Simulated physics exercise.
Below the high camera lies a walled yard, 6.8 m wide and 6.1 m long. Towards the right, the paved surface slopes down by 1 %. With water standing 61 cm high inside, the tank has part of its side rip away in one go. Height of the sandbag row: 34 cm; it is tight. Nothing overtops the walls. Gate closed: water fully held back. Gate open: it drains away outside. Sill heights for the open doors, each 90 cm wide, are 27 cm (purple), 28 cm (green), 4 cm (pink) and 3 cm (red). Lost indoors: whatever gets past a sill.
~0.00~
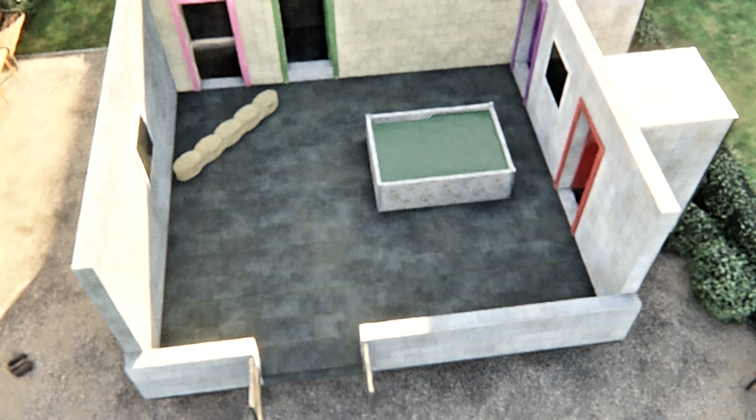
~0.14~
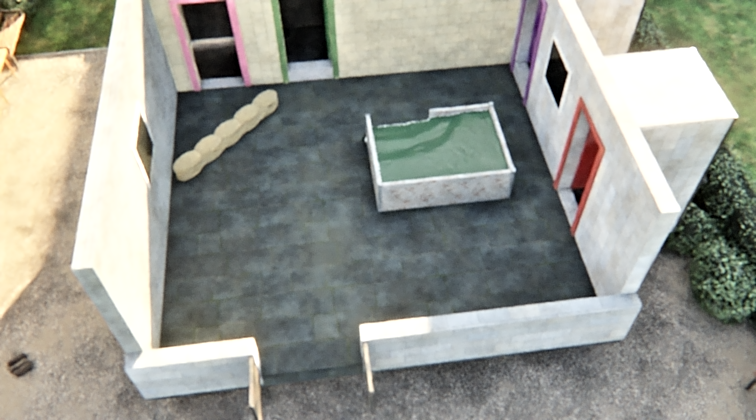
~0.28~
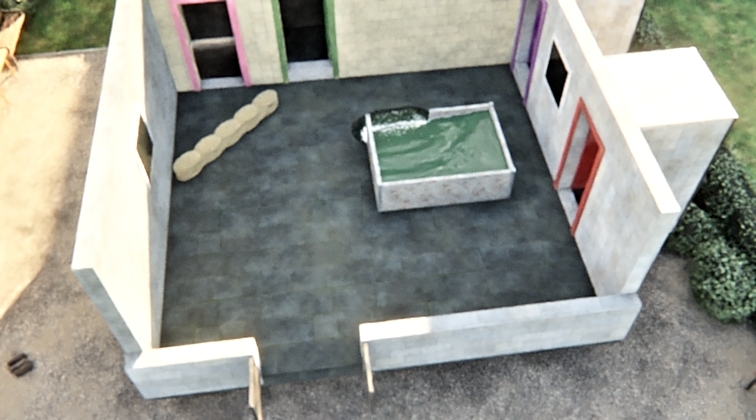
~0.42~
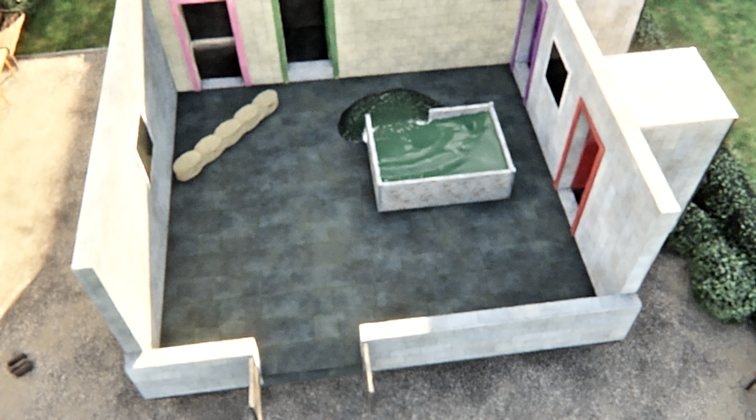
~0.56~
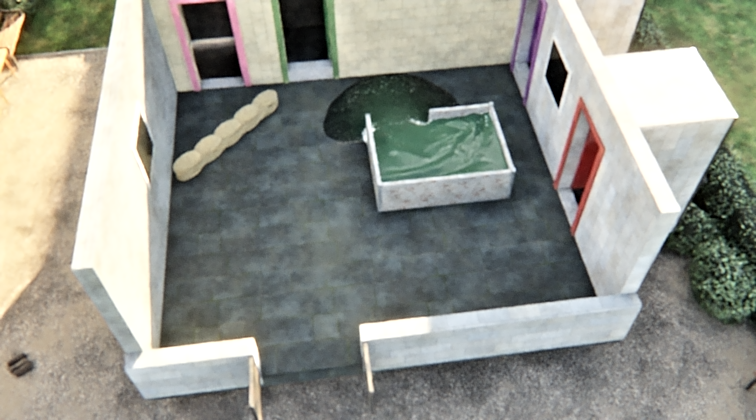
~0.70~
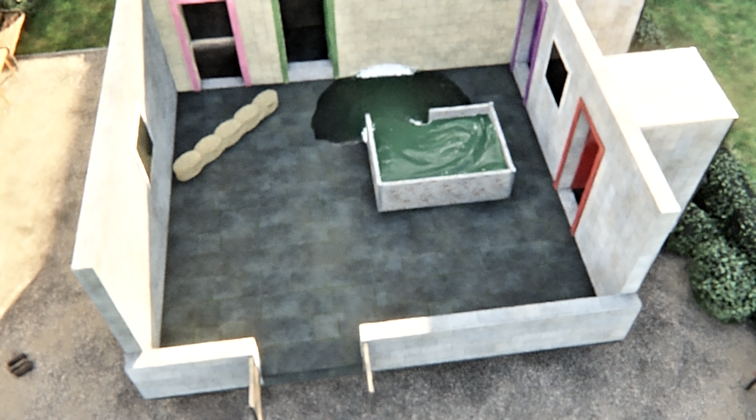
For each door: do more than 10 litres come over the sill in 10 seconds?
My prediction: At the purple door I expect the water to hold within the limit; at the green door I expect the water to hold within the limit; at the pink door I expect the water to rise above the limit; at the red door I expect the water to rise above the limit.
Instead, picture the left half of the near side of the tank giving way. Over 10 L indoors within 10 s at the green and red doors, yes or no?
Green short, red beyond.
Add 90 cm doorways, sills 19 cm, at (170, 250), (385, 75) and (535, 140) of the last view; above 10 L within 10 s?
Taking them in order, the first gets too little, the second enough and the third too little.
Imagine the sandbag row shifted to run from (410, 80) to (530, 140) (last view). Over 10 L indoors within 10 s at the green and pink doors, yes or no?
Note - green: Limit held; pink: Limit exceeded.
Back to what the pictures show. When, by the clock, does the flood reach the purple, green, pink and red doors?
So purple at 1.8 s, green at 1.0 s, pink at 1.8 s, and red at 3.2 s.
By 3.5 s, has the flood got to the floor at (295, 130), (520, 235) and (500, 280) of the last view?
Well, the first is drenched, the next untouched by it, the last untouched by it.
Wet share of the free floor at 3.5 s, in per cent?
Around 40 per cent.
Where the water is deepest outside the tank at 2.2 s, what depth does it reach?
Roughly 31 cm.
After 1.4 s water covers 15 % of the floor and is deepest (36 cm) near (376, 79); purple door not reached, green door 20 cm at the sill, 0 L in, pink door not reached, red door not reached.
After 2.2 s water covers 20 % of the floor and is deepest (31 cm) near (279, 100); purple door 19 cm at the sill, 0 L in, green door 21 cm at the sill, 0 L in, pink door 9 cm at the sill, 0 L in, red door not reached.
After 3.5 s water covers 40 % of the floor and is deepest (24 cm) near (173, 170); purple door 21 cm at the sill, 0 L in, green door 14 cm at the sill, 0 L in, pink door 7 cm at the sill, 11 L in, red door 3 cm at the sill, 0 L in.
After 6.0 s water covers 70 % of the floor and is deepest (16 cm) near (598, 321); purple door 12 cm at the sill, 0 L in, green door 11 cm at the sill, 0 L in, pink door 13 cm at the sill, 27 L in, red door 7 cm at the sill, 8 L in.
After 10.0 s water covers 95 % of the floor and is deepest (10 cm) near (587, 322); purple door 8 cm at the sill, 0 L in, green door 8 cm at the sill, 0 L in, pink door 7 cm at the sill, 102 L in, red door 5 cm at the sill, 28 L in.
